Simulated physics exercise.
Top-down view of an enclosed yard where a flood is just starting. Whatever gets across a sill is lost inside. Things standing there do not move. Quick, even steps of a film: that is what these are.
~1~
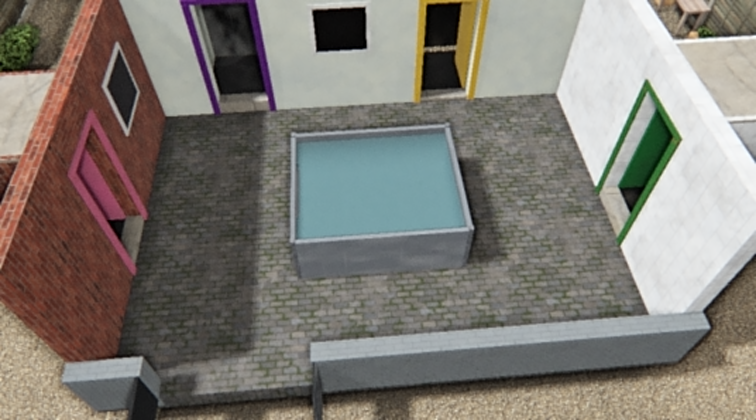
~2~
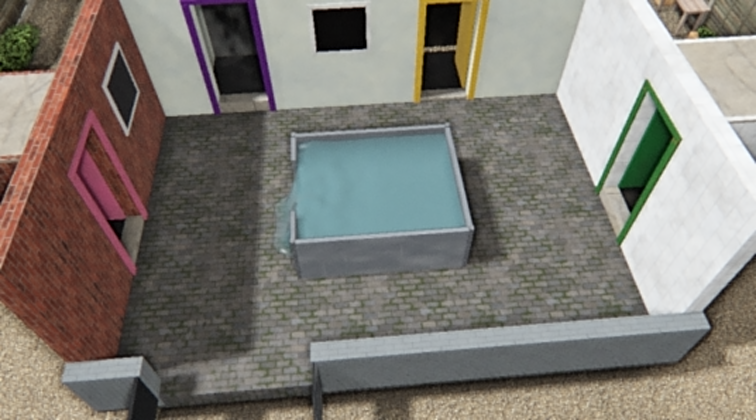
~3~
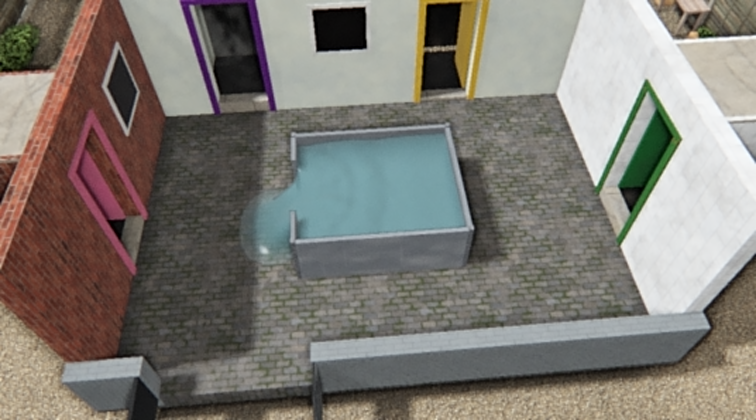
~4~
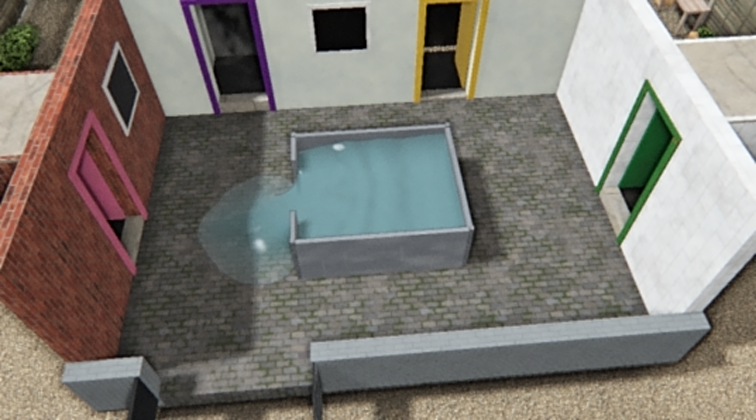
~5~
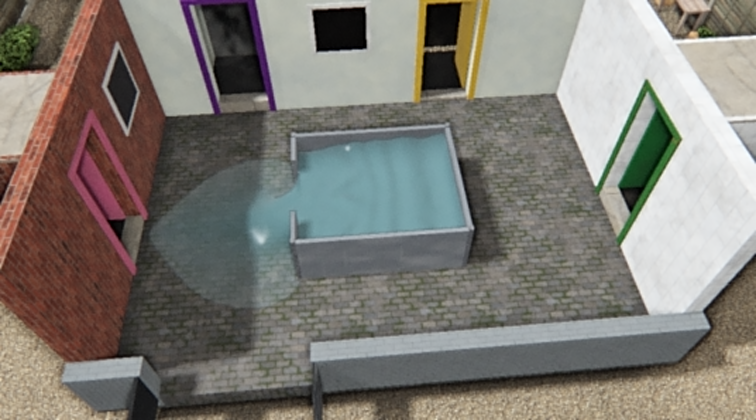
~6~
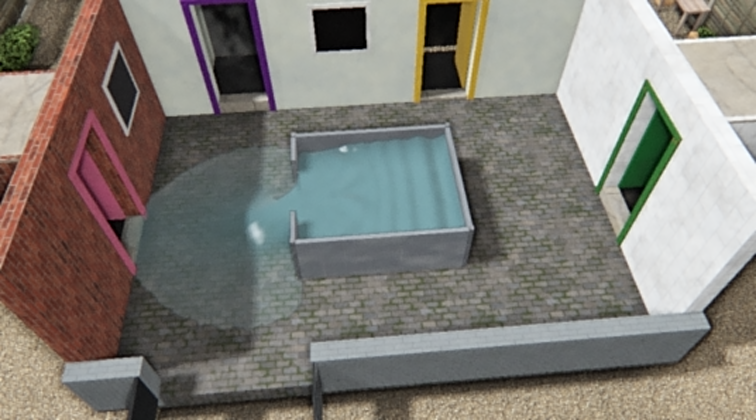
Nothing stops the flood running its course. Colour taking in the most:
Pink.
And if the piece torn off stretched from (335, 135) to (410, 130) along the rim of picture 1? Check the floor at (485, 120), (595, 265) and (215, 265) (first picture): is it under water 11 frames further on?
Soaked, untouched, untouched.
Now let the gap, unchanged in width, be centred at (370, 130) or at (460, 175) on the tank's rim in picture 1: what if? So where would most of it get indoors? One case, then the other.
Try one: The door marked yellow; try two: The door marked green.
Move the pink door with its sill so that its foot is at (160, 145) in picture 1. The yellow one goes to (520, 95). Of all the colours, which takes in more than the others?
I'd say the biggest share comes in at the pink door.
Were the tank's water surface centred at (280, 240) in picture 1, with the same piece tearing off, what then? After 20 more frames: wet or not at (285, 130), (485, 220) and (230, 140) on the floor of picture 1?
Point by point, the spots are hit, not hit and hit.
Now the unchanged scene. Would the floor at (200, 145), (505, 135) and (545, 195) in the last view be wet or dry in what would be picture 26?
Taking them one at a time, they come out soaked, high and dry, high and dry.
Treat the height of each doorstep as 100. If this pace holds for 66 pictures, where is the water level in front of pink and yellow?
I reckon it's around 70 and then 100 per cent.
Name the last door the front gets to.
That one is the green one.
A moment on, water covers 30 % of the floor; green door not reached, pink door a lot in, yellow door not reached, purple door wet at the sill, nothing in.
Next, water covers 30 % of the floor; green door not reached, pink door a lot in, yellow door not reached, purple door wet at the sill, nothing in.
Then, water covers 55 % of the floor; green door not reached, pink door a lot in, yellow door not reached, purple door wet at the sill, nothing in.
Later, water covers 90 % of the floor; green door wet at the sill, nothing in, pink door a lot in, yellow door wet at the sill, nothing in, purple door wet at the sill, nothing in.
In the end, water covers 95 % of the floor; green door wet at the sill, nothing in, pink door a lot in, yellow door a trickle in, purple door wet at the sill, nothing in; the pink door has let in the most.
